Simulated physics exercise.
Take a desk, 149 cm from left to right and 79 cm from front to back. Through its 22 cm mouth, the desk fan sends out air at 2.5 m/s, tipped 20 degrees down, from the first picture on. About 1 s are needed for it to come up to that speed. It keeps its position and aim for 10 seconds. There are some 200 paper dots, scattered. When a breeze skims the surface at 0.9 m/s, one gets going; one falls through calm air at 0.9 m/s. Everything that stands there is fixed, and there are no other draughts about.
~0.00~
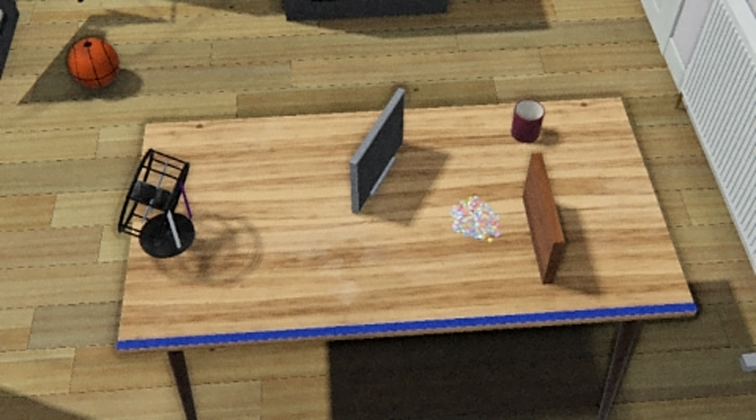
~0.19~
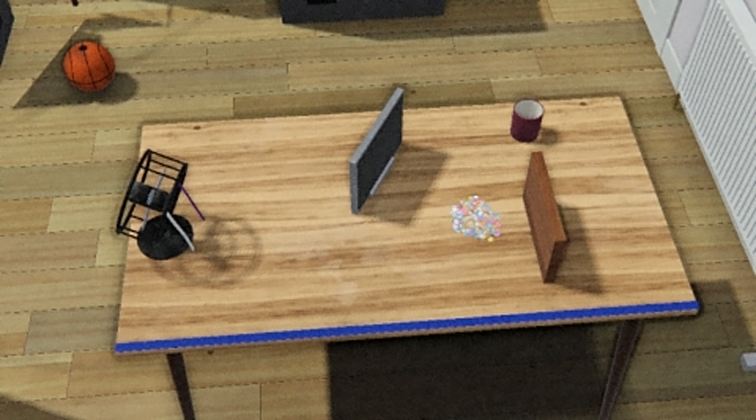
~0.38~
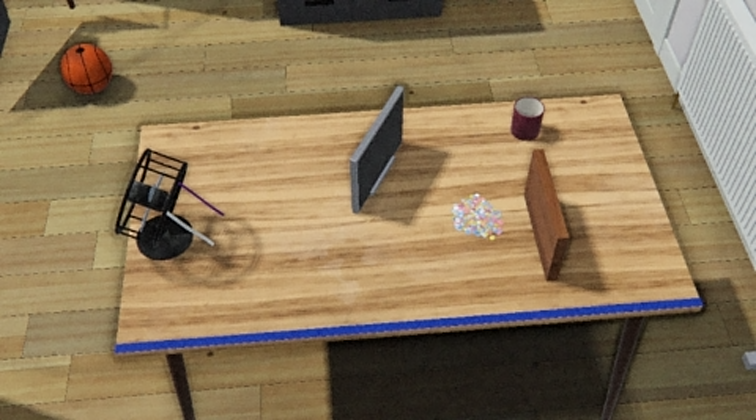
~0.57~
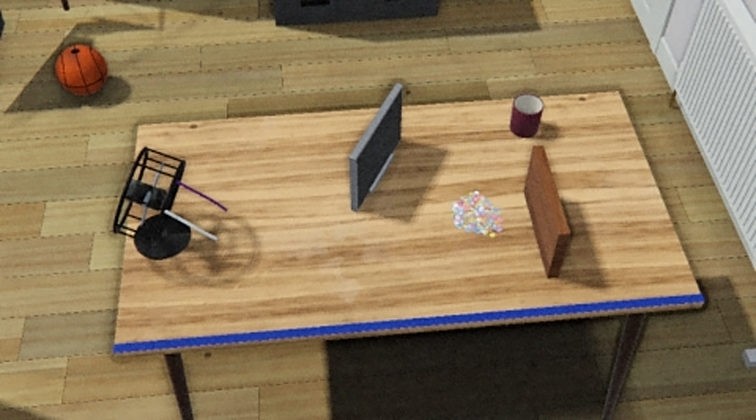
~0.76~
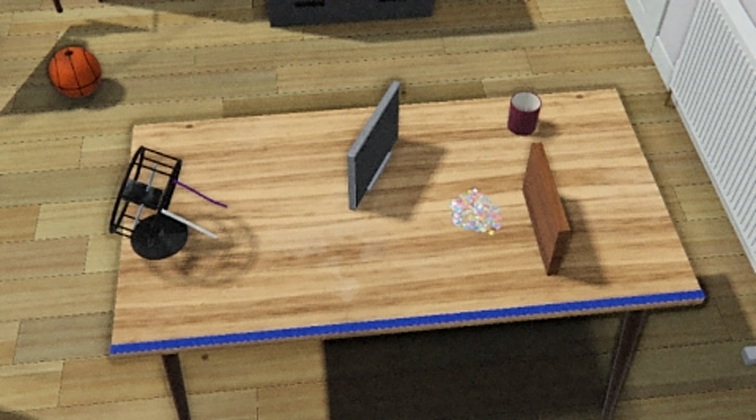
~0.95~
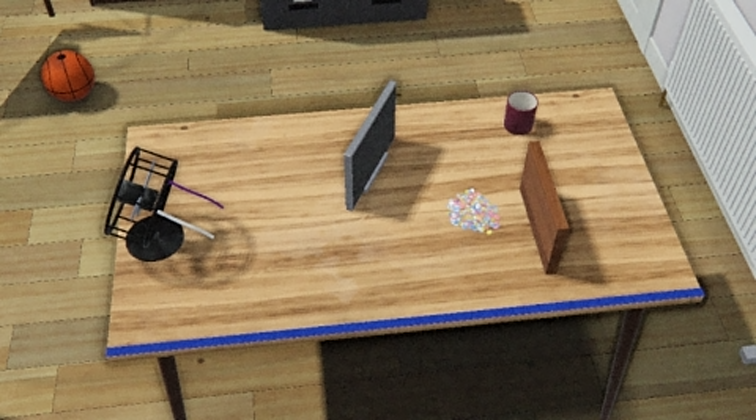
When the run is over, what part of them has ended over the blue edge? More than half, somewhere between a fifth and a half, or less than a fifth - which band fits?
The part that ends there is smaller than one fifth.
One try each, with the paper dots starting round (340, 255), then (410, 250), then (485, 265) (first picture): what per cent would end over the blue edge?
Roughly 70 %, then 40 %, then 70 %.
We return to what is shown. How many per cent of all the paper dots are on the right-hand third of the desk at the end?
I'd put it at about 50 percent.
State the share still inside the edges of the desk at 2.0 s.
Close to 100 in a hundred are still there at that time.
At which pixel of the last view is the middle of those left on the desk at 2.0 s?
Somewhere about (503, 142), I'd say.
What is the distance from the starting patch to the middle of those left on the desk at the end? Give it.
Roughly 30 centimetres.
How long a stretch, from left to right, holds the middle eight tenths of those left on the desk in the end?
Roughly 30 cm from left to right.
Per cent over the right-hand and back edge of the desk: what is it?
0 % right-hand, 40 % back.
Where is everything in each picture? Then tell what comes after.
The middle of the paper dots is near (477, 219), none has stirred yet and the mouth of the desk fan is at (154, 197), in the first frame.
The middle of the paper dots is near (477, 219), none has stirred yet and the blue edge is centred on (412, 330), in the second frame.
The middle of the paper dots is near (478, 217), none has stirred yet, the top of a board is at (550, 191) and the top of a laptop is at (378, 122), in the third frame.
The middle of the paper dots is near (478, 214) and none has stirred yet, in the fourth frame.
The middle of the paper dots is near (477, 212) and none has stirred yet, in the fifth frame.
The middle of the paper dots is near (474, 212) and none has stirred yet, in the sixth frame.
After 2.0 s the count stands so, 0 % are over the blue edge; the middle of those still in play is near (503, 142).
After 3.2 s the count stands so, 0 % are over the blue edge; the middle of those still in play is near (508, 136).
After 5.5 s the count stands so, 0 % are over the blue edge; the middle of those still in play is near (511, 137).
After 10.0 s, at the end, 0 % are over the blue edge; the middle of those still in play is near (514, 140).
